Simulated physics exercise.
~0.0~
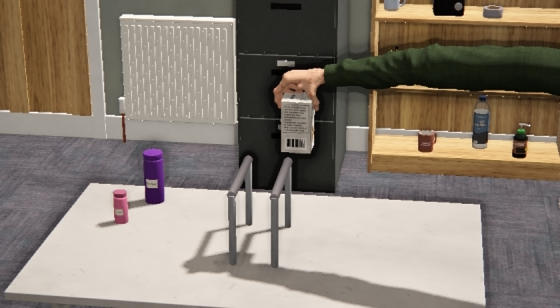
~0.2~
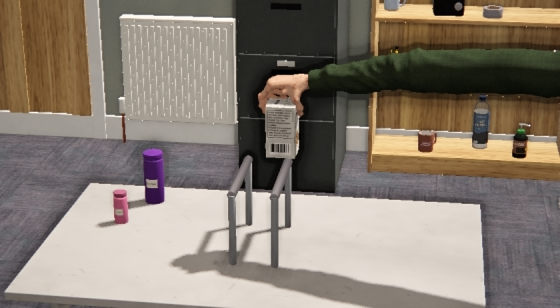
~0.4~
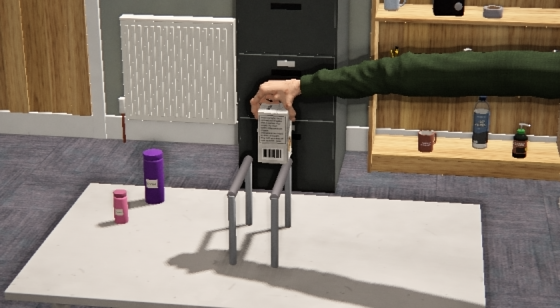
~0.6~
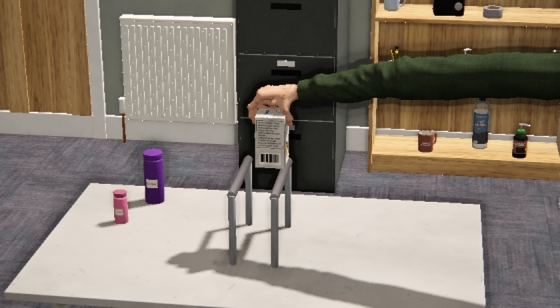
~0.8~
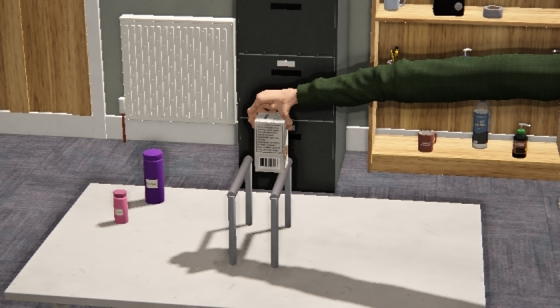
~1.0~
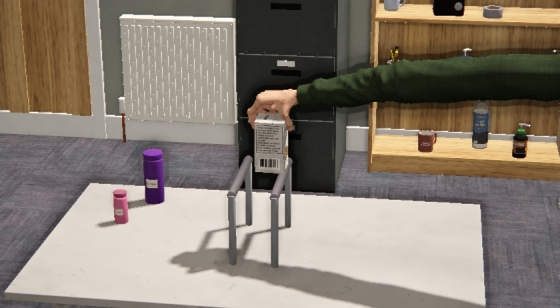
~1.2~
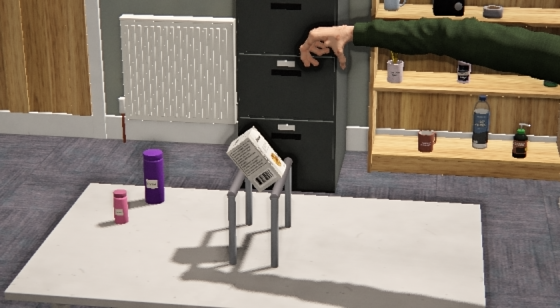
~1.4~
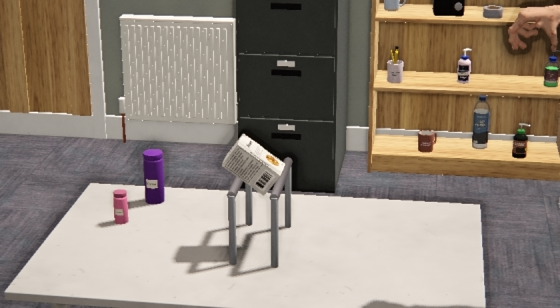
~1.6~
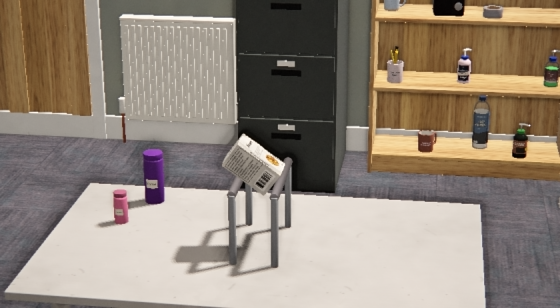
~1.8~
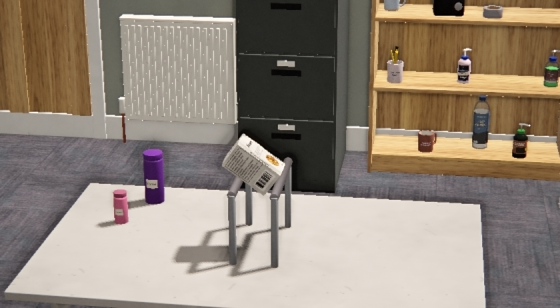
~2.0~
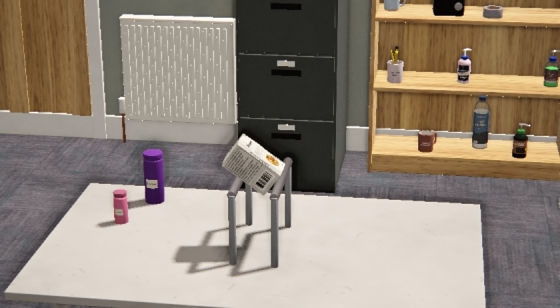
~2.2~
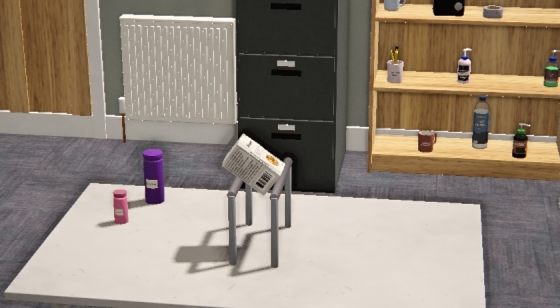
A hand lowering a white carton between two grey supports and letting go, the carton tipping left and resting tilted on top.
